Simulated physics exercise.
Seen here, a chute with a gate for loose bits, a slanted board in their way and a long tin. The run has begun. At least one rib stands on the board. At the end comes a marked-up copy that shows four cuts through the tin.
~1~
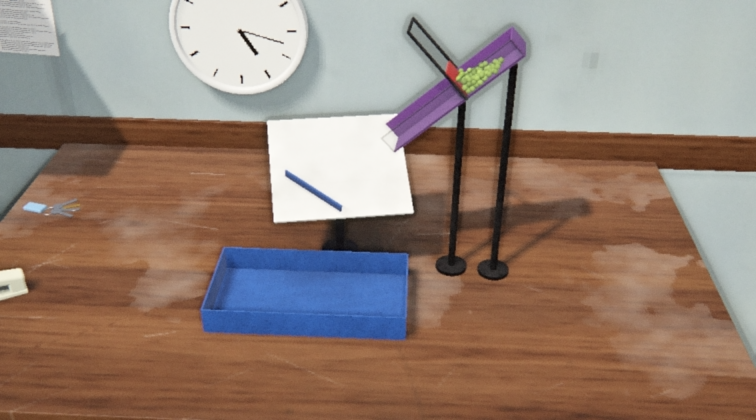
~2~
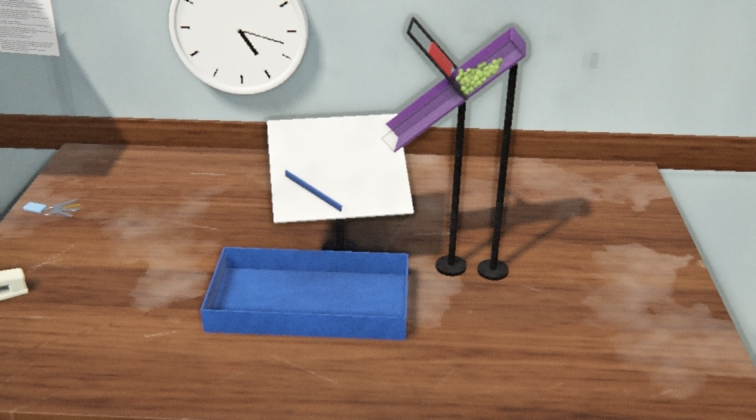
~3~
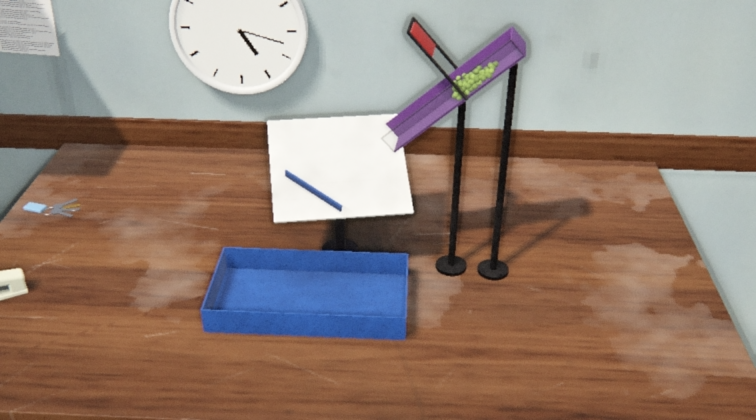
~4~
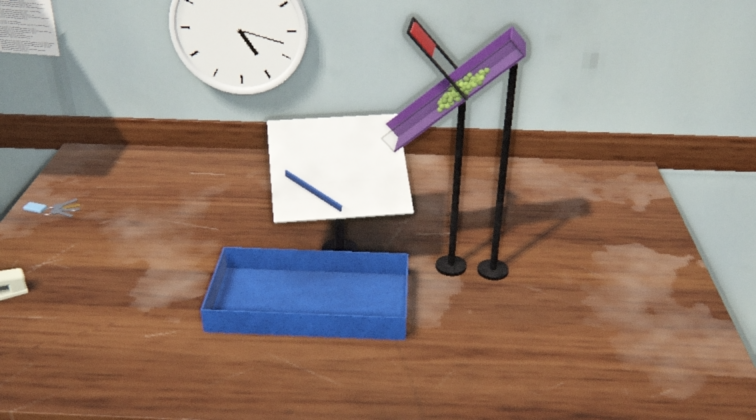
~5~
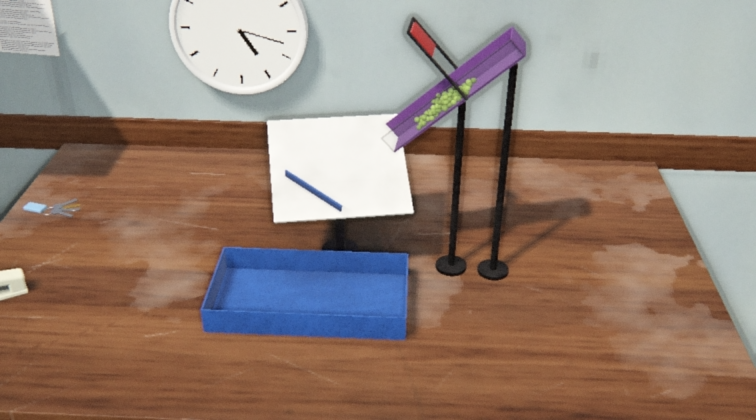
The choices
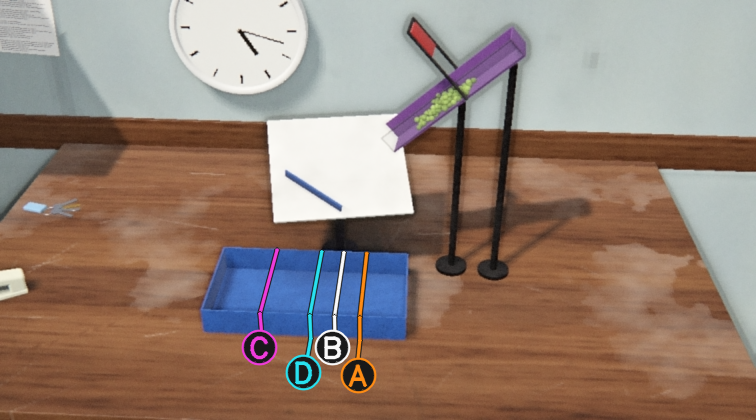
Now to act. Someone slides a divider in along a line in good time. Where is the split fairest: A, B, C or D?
A is best.
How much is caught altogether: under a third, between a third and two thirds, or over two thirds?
About that: Over two thirds.
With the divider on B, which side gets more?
Right.
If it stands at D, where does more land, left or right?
The right side.
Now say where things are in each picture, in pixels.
In the first frame, load behind the gate at (477, 75), dried peas; lip of the chute at (396, 145), sloping fairly steeply.
In the second frame, middle of the board at (339, 165), tilted fairly steeply; middle of its low edge at (345, 217); of its high edge at (333, 117).
In the third frame, front corners of the tin at (202, 310) and (405, 318), empty; front of the load at (455, 96).
In the fourth frame, middle of the load at (457, 90); its front at (440, 110), about a third of the way to the lip; rib from (285, 170) to (342, 206).
In the fifth frame, middle of the load at (445, 104); its front at (419, 128), about two thirds of the way to the lip.
On the marked copy, line A crosses the front rim at (359, 316); line B crosses the front rim at (334, 315); line C crosses the front rim at (260, 312); line D crosses the front rim at (309, 314).
With A, of what is caught, about half on the left of the divider, about half on the right.
With B, of what is caught, a small part on the left of the divider, nearly all on the right.
With C, of what is caught, a stray few on the left of the divider, nearly all on the right.
With D, of what is caught, a stray few on the left of the divider, nearly all on the right.
